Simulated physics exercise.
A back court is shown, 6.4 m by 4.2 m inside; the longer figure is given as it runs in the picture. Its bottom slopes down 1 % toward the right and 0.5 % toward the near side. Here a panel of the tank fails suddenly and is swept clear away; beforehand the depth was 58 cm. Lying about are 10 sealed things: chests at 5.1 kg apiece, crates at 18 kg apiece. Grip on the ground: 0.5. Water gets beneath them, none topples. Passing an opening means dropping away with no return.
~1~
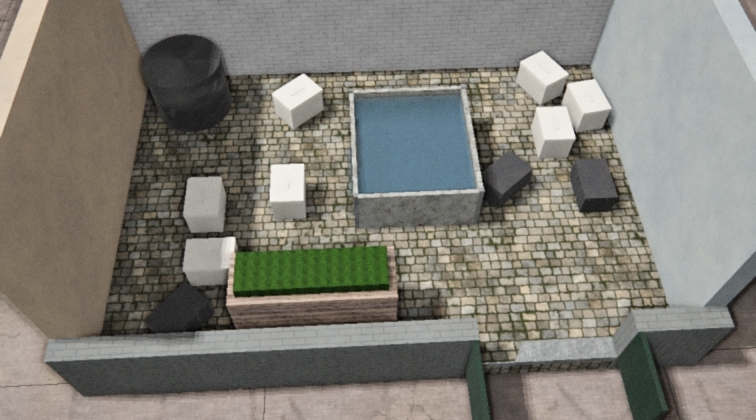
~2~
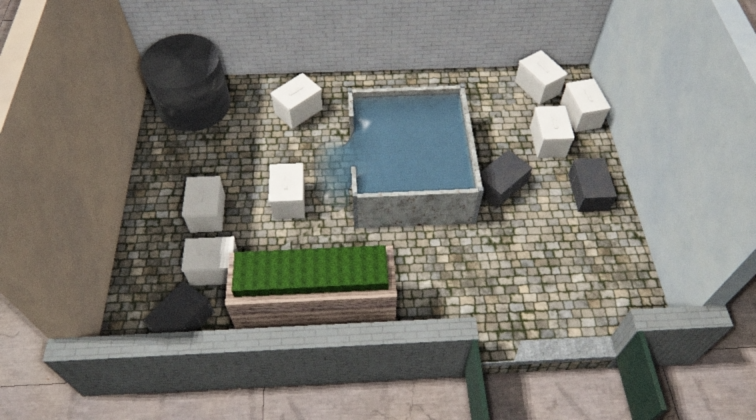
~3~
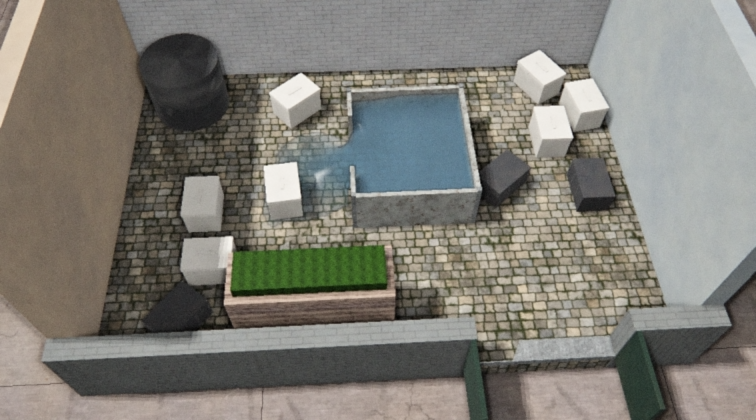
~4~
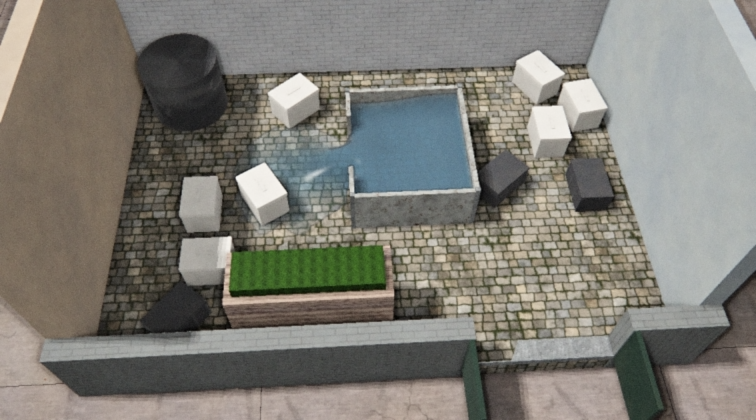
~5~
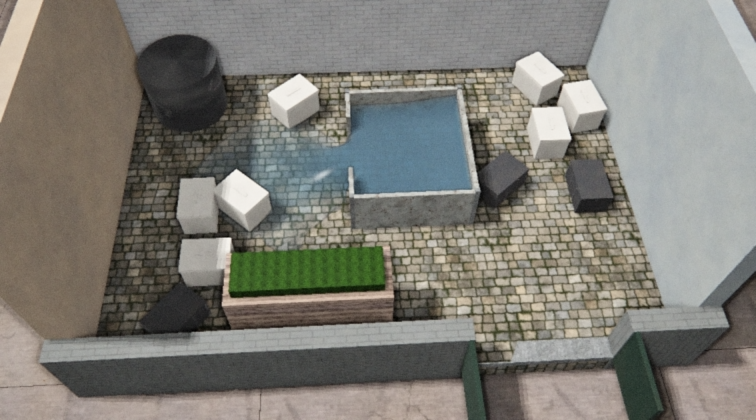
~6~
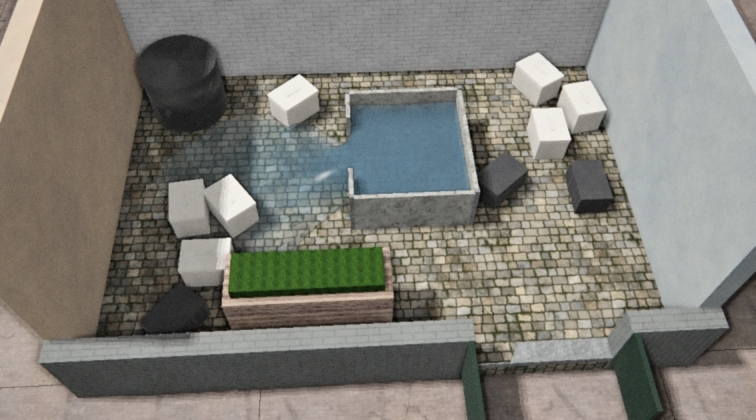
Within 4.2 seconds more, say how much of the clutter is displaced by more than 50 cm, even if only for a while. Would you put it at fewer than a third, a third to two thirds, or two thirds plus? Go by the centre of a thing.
I would say a third to two thirds.
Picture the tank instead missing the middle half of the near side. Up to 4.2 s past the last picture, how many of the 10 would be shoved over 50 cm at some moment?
Result: 2 of them.
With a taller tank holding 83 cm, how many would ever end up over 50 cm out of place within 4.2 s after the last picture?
5.
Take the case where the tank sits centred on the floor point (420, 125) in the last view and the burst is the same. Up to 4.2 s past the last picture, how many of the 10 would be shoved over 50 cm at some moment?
So the tally would be 5.
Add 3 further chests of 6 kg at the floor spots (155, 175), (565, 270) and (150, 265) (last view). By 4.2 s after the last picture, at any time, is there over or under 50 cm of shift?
Result, in sequence: Above the mark / below the mark / above the mark.
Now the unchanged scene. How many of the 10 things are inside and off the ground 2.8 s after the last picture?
Count: 4.
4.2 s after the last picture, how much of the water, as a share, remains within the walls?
Close to 100 in a hundred parts remain.
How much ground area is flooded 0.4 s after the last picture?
That flooded area is roughly 8.5 m2.
Then, 0.4 s after the last picture 2 of 10 are over 50 cm from their spots; 1 afloat.
Then, 1.5 s after the last picture 2 of 10 are over 50 cm from their spots; 3 afloat.
Then, 2.8 s after the last picture 3 of 10 are over 50 cm from their spots; 4 afloat.
Then, 4.2 s after the last picture 5 of 10 are over 50 cm from their spots, and 5 have been at some point; 5 afloat.
